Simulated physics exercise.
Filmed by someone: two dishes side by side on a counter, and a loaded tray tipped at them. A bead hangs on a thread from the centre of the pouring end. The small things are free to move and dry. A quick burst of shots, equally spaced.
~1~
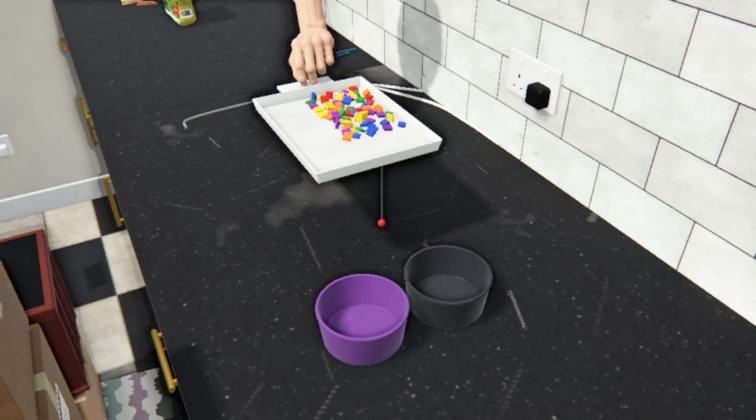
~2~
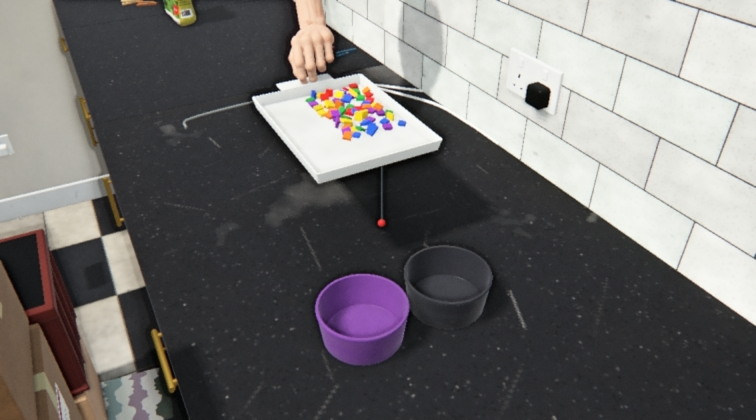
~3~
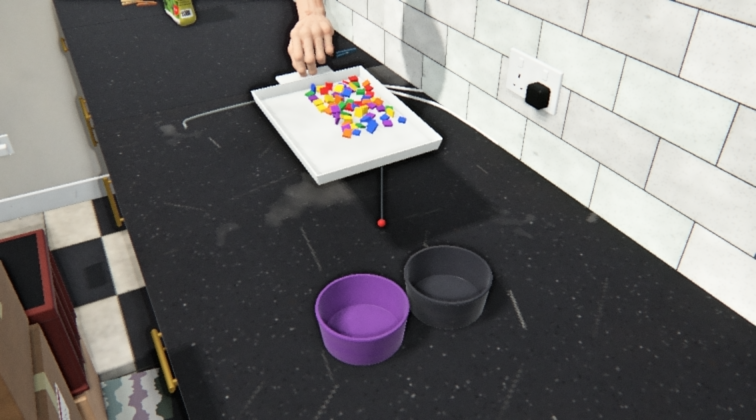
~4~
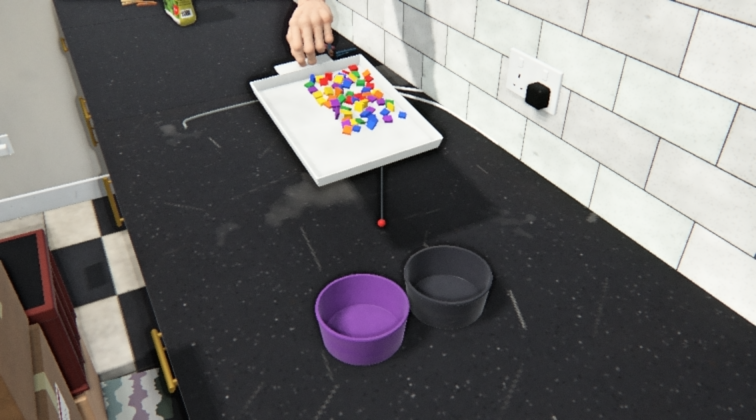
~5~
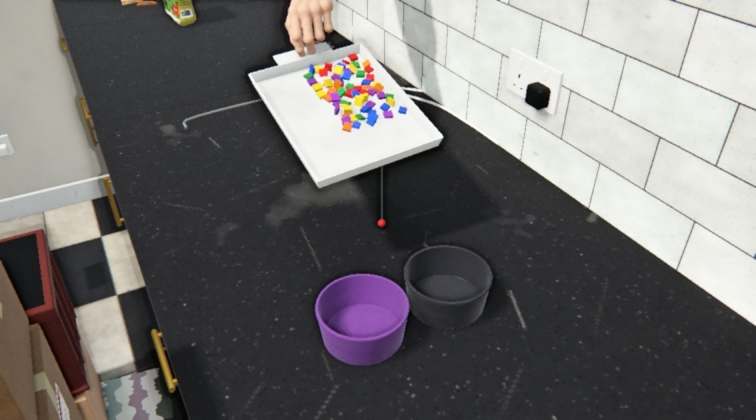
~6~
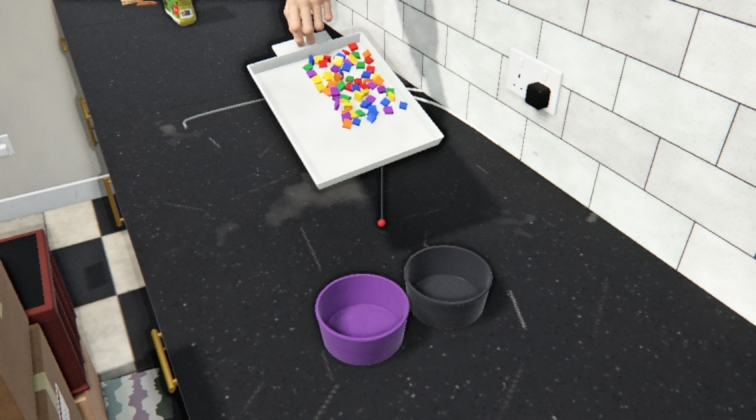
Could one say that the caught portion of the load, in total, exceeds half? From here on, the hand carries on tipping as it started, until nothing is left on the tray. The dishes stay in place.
No, it falls short of half.
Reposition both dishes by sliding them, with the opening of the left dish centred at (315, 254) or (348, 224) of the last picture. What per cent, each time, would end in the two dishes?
You'd get near 60 per cent and afterwards near 20 per cent.
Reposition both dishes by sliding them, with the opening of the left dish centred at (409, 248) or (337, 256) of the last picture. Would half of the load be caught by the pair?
In the first position a minority, in the second a majority.
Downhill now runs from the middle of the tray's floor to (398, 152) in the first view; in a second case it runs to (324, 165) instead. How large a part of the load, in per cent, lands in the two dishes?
The first try yields 0 percent and the second 0 percent.
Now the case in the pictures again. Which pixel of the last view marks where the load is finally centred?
Once nothing moves, the middle sits near (348, 286).
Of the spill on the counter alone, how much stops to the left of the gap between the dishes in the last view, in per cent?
I make it about 100 percent or so.
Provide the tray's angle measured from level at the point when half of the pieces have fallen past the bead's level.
Roughly 100 degrees from level.
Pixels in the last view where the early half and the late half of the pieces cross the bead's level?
Early half: (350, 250); late half: (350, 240).
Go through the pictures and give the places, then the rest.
Corners of the pouring end at (318, 171) and (438, 139), level; middle of the load at (351, 114), mosaic tiles; left dish at (384, 347); right dish at (471, 311); bead on its thread at (382, 223), in the first picture.
Corners of the pouring end at (318, 172) and (438, 139), level; middle of the load at (351, 112), in the second picture.
Corners of the pouring end at (318, 174) and (438, 138), tipped barely, lowest at the left corner; middle of the load at (351, 107), in the third picture.
Corners of the pouring end at (319, 176) and (439, 137), tipped a little, lowest at the left corner; middle of the load at (350, 100), in the fourth picture.
Corners of the pouring end at (319, 178) and (439, 136), tipped a little, lowest at the left corner; middle of the load at (350, 93), in the fifth picture.
Corners of the pouring end at (319, 181) and (440, 135), tipped clearly, lowest at the left corner; middle of the load at (350, 87); left dish at (384, 347); right dish at (471, 311), in the sixth picture.
Soon after the last picture, tray tipped steeply; nearly all on the tray; a small part in the air.
A little later, tray tipped past a quarter turn; about half on the tray; a stray few in the left dish; about half outside both.
Later still, tray tipped past a quarter turn; a stray few in the left dish; nearly all outside both.
At rest, tray tipped past a quarter turn; a stray few in the left dish; none in the right dish; nearly all outside both.
